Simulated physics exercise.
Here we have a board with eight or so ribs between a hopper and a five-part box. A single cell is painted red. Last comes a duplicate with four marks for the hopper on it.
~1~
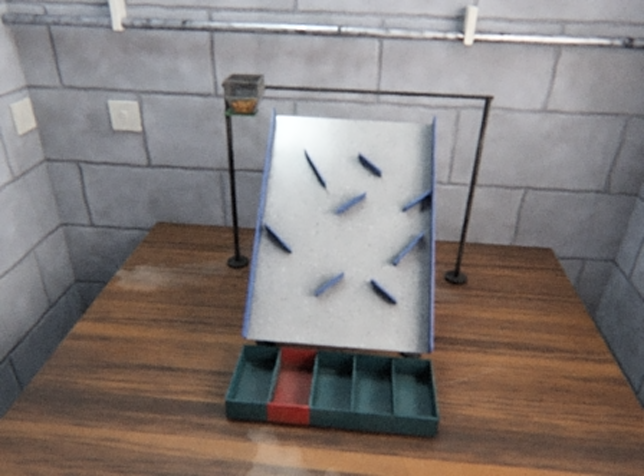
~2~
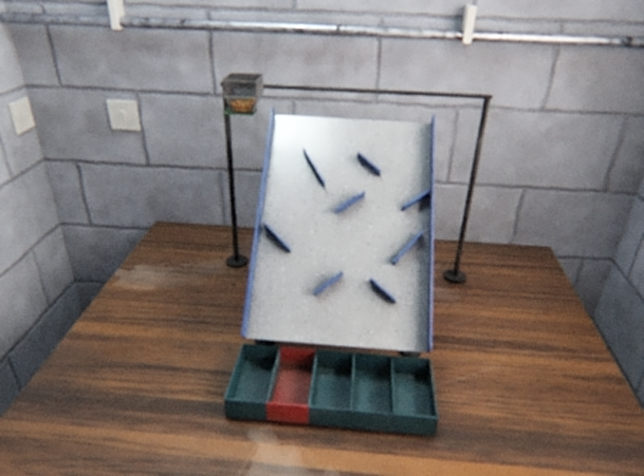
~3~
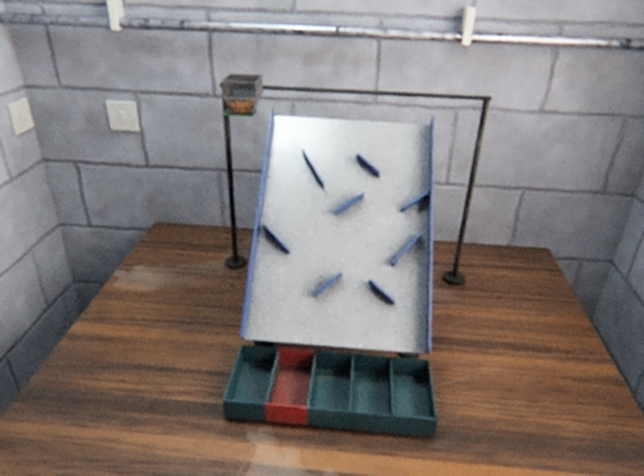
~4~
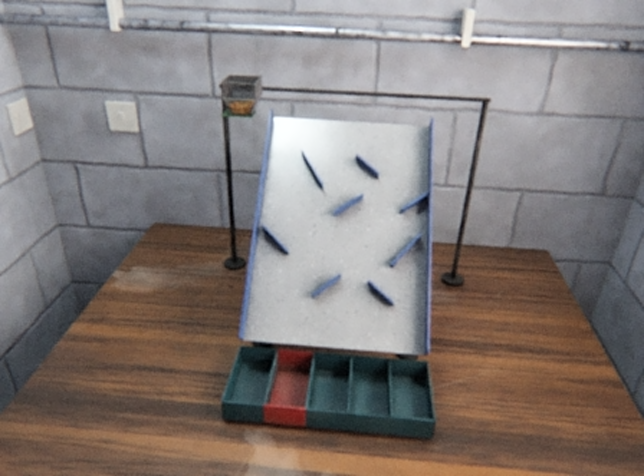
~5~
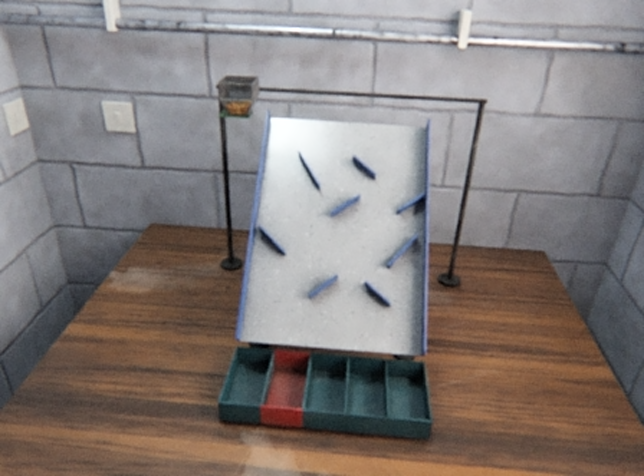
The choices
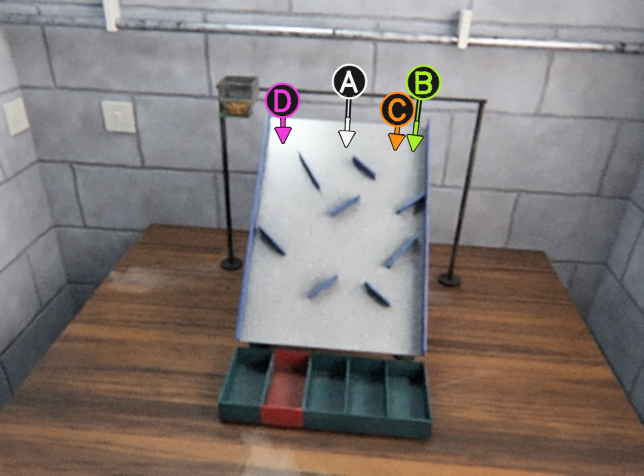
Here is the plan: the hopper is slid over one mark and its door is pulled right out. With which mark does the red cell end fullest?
D beats the others.
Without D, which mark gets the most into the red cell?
It is A.
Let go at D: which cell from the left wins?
It is the second one.
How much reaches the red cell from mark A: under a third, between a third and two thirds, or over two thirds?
Mark A gives between a third and two thirds.
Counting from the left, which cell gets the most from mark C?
It is the fifth one.
On the marked copy, mark A meets the board at (346, 141); mark B meets the board at (413, 145); mark C meets the board at (395, 144); mark D meets the board at (283, 137).
For mark A, roughly a third in the red cell, roughly half in other cells, just a few held on the board, about a tenth outside the box.
For mark B, just a few in the red cell, the larger part in other cells, about a tenth held on the board, just a few outside the box.
For mark C, just a few in the red cell, almost all in other cells.
For mark D, the larger part in the red cell, about a tenth in other cells, about a tenth held on the board, just a few outside the box.
